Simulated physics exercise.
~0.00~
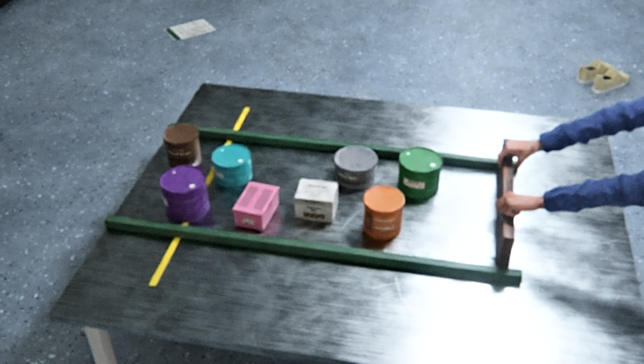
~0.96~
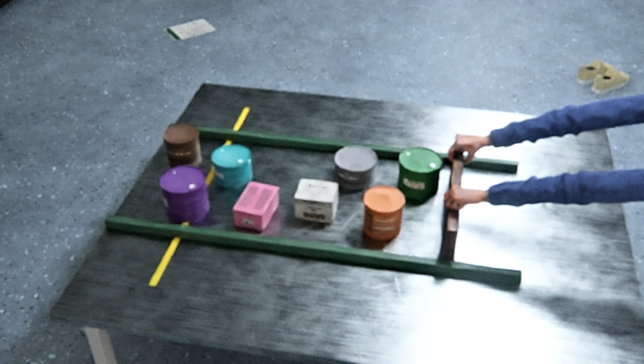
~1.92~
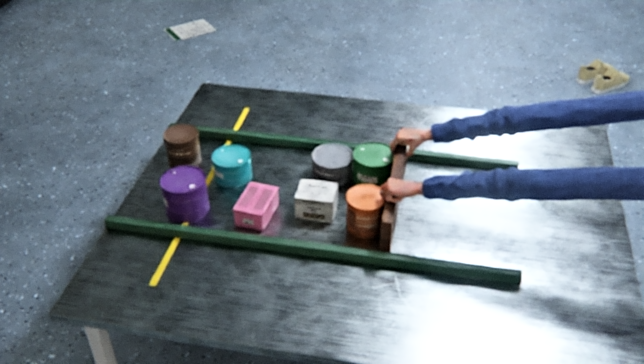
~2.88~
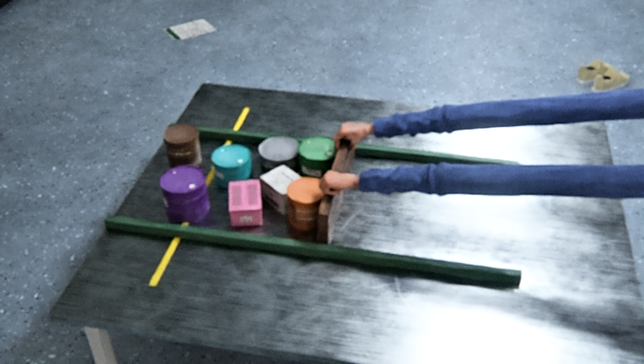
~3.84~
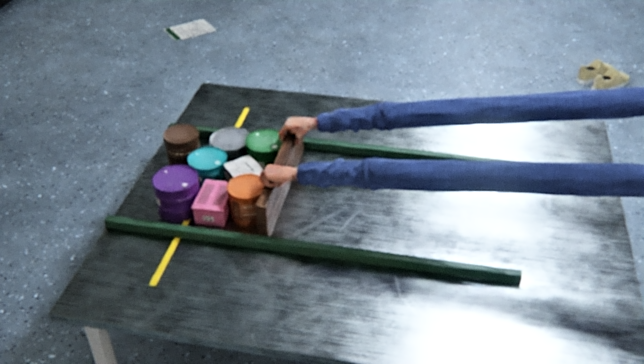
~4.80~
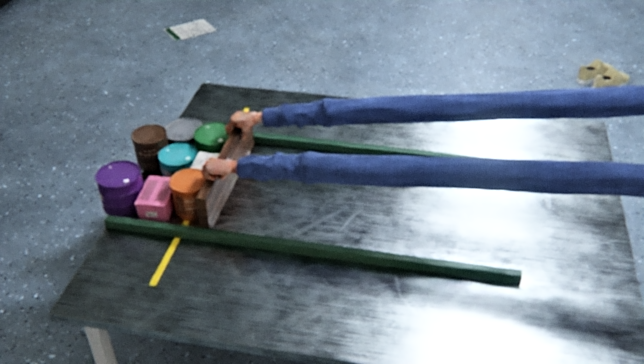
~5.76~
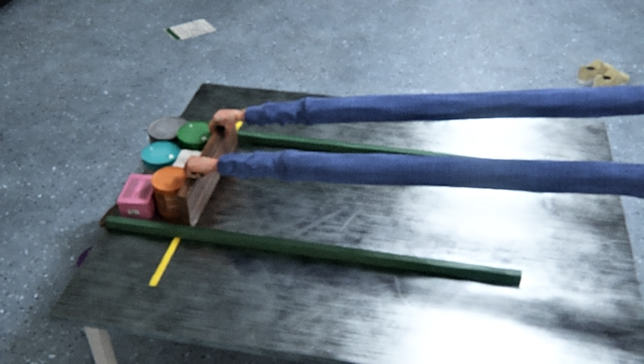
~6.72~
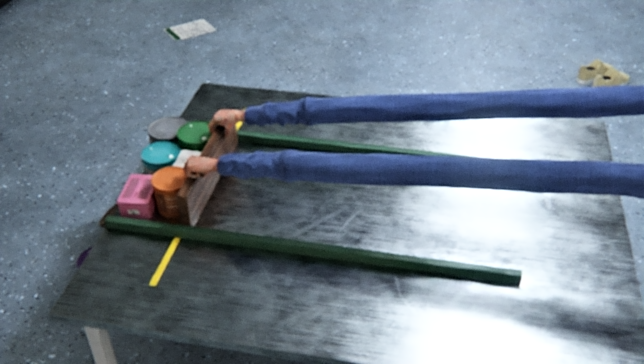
To begin with, eight colourful containers stand between two green rails on a dark raised deck, while two blue-sleeved hands hold an upright brown plank at the right. The hands slide the plank left until it meets the green canister and orange pail, pushing them along with the grey pail. The white box and pink box are soon swept up, and the load bunches together and moves across the yellow tape toward the left edge. The purple canister and brown pail go over the end and drop from view. The plank then stops, leaving the other six containers crowded at the rim.
